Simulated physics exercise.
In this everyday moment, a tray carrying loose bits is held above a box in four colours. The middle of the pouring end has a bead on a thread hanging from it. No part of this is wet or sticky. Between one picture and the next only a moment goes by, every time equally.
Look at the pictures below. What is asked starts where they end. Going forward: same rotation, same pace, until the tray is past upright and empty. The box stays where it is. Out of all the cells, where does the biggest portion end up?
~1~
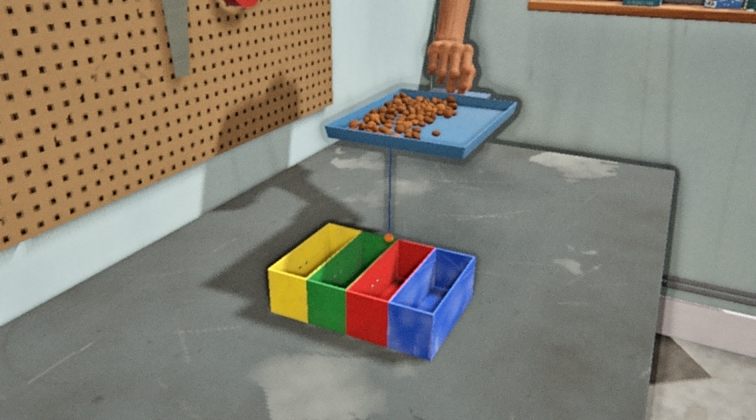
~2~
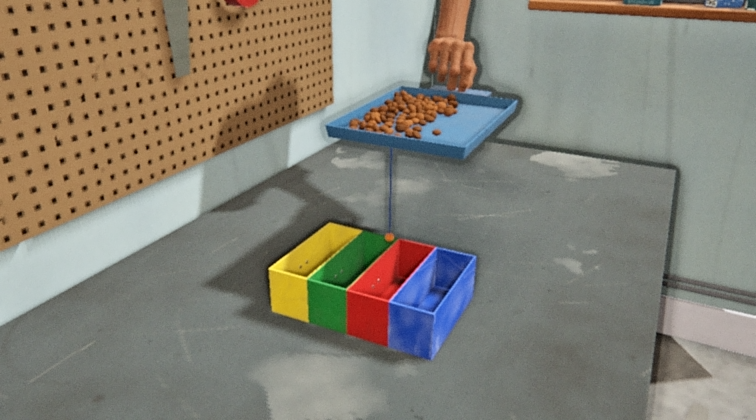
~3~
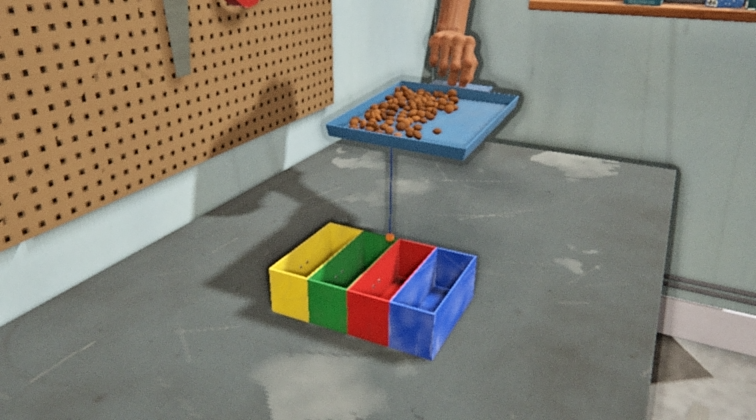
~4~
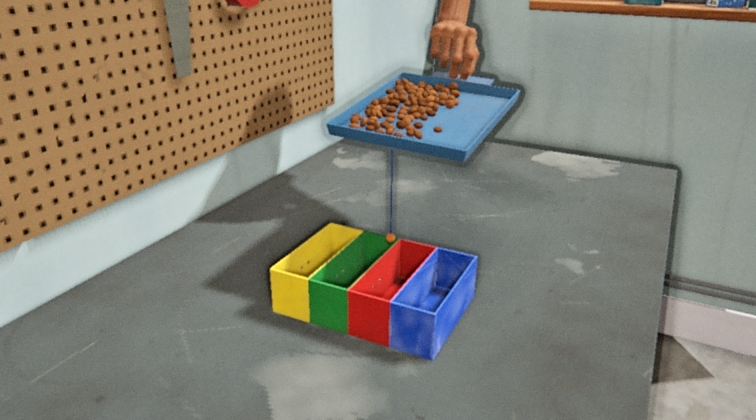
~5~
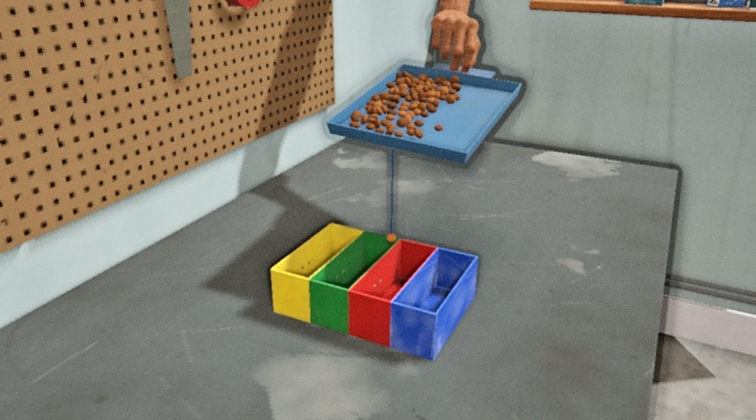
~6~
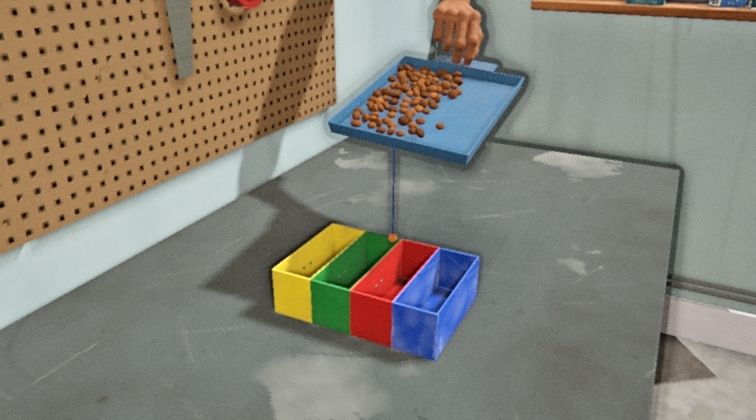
In the blue cell.
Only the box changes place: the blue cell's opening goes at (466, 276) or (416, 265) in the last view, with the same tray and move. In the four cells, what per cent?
Try 1: Some 100 %; try 2: Some 50 %.
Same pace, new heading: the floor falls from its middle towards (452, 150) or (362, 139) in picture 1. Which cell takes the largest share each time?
First: The cell in blue. Second: That yellow cell.
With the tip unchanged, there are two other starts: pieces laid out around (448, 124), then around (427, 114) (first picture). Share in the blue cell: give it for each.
First case: Around 70 %; second case: Around 60 %.
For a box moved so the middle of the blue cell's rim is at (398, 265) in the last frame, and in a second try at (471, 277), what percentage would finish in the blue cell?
First position: Some 30 %; second position: Some 30 %.
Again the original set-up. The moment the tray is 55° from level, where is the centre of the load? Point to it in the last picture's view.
I'd put the middle close to (424, 129).
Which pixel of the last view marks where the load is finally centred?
(428, 309).
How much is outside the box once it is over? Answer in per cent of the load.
It comes to 10 per cent or so.
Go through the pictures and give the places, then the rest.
The first frame shows corners of the pouring end (328, 125) and (463, 146), level; middle of the load (406, 114), bits of dog kibble; bead on its thread (389, 238); yellow cell (288, 292); green cell (327, 303); red cell (367, 314); blue cell (410, 327).
The second frame shows corners of the pouring end (329, 125) and (464, 146), level; middle of the load (407, 112).
The third frame shows corners of the pouring end (329, 124) and (464, 147), tipped barely, lowest at the right corner; middle of the load (407, 109).
The fourth frame shows corners of the pouring end (329, 123) and (465, 149), tipped a little, lowest at the right corner; middle of the load (408, 104).
The fifth frame shows corners of the pouring end (330, 122) and (465, 151), tipped a little, lowest at the right corner; middle of the load (409, 99).
The sixth frame shows corners of the pouring end (331, 121) and (466, 153), tipped a little, lowest at the right corner; middle of the load (410, 94); yellow cell (292, 292); green cell (331, 303); red cell (371, 314); blue cell (414, 327).
Just after the last frame, tray tipped steeply; almost all on the tray; just a few falling or outside the box.
A moment on, tray tipped right over; roughly a third on the tray; roughly a quarter in the blue cell; about a tenth in the red cell; just a few in the green cell; roughly a quarter falling or outside the box.
Further on, tray tipped past a quarter turn; roughly half in the blue cell; roughly a third in the red cell; just a few in the green cell; about a tenth falling or outside the box.
When it is over, tray tipped past a quarter turn; roughly half in the blue cell; roughly a third in the red cell; just a few in the green cell; not one in the yellow cell; about a tenth outside the box.
